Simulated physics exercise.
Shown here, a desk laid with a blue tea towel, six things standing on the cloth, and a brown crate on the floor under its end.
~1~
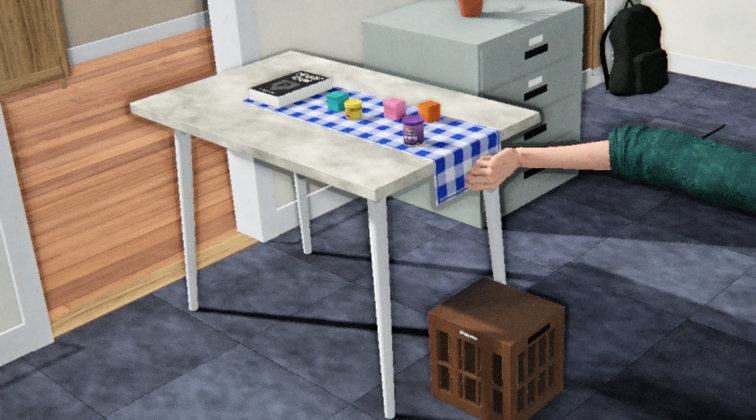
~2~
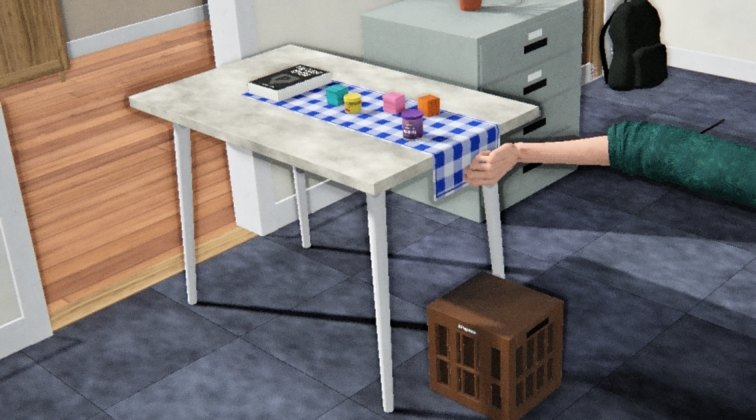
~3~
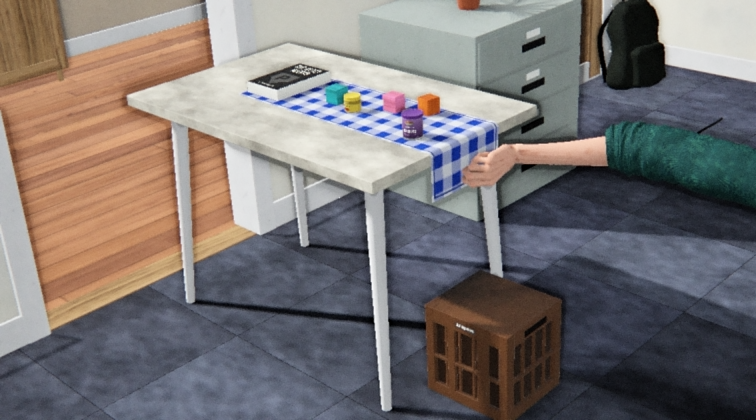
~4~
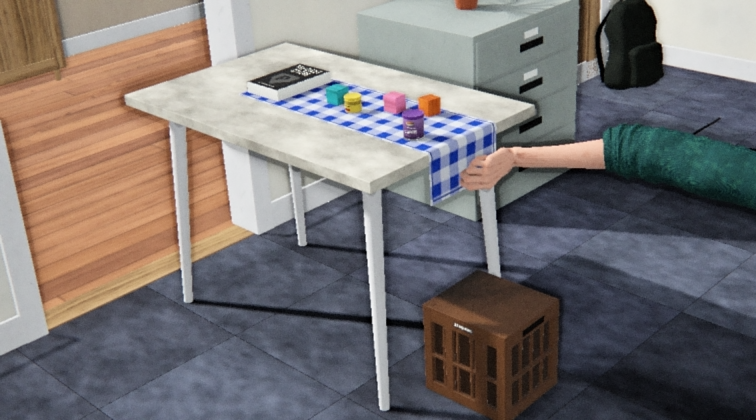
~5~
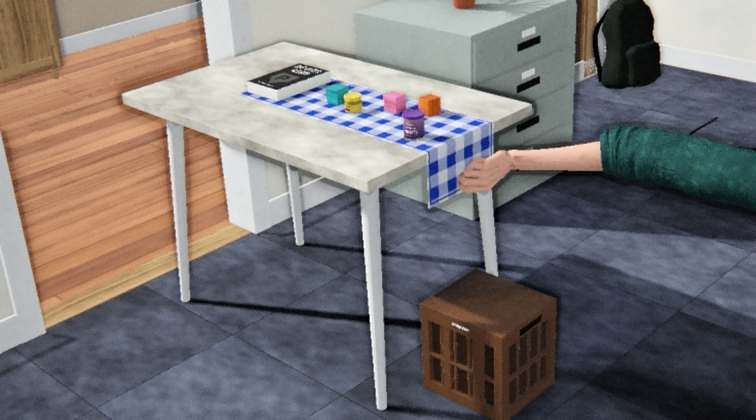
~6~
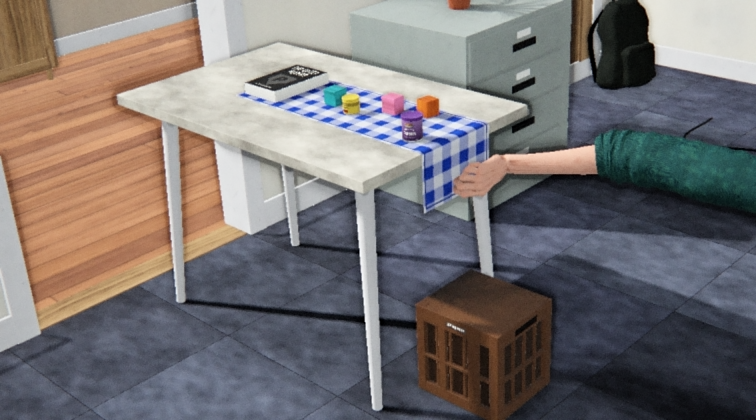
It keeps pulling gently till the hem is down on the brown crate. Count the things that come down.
It carries off three.
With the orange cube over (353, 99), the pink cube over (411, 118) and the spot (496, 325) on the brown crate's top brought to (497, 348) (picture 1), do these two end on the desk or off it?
The orange cube holds on; the pink cube falls.
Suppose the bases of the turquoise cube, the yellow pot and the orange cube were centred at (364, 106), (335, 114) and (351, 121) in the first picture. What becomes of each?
The turquoise cube keeps its place on top; the yellow pot stays on; the orange cube holds on.
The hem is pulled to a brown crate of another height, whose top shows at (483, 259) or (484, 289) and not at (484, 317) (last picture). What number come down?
It would be 1 and 2.
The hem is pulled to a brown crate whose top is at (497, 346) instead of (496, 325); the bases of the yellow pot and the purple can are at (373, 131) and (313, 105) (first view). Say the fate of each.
The yellow pot is carried off, the purple can keeps its place on top.
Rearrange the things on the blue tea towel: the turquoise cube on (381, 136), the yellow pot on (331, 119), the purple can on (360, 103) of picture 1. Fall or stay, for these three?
The turquoise cube falls, the yellow pot stays on, the purple can remains up.
Early on, hem near (459, 220); all still up.
Midway, hem near (461, 263); purple can and orange cube gone.
Near the end, hem on the crate; purple can, orange cube and pink cube gone.
Finally, hem on the crate; purple can, orange cube and pink cube gone. The answer is three.
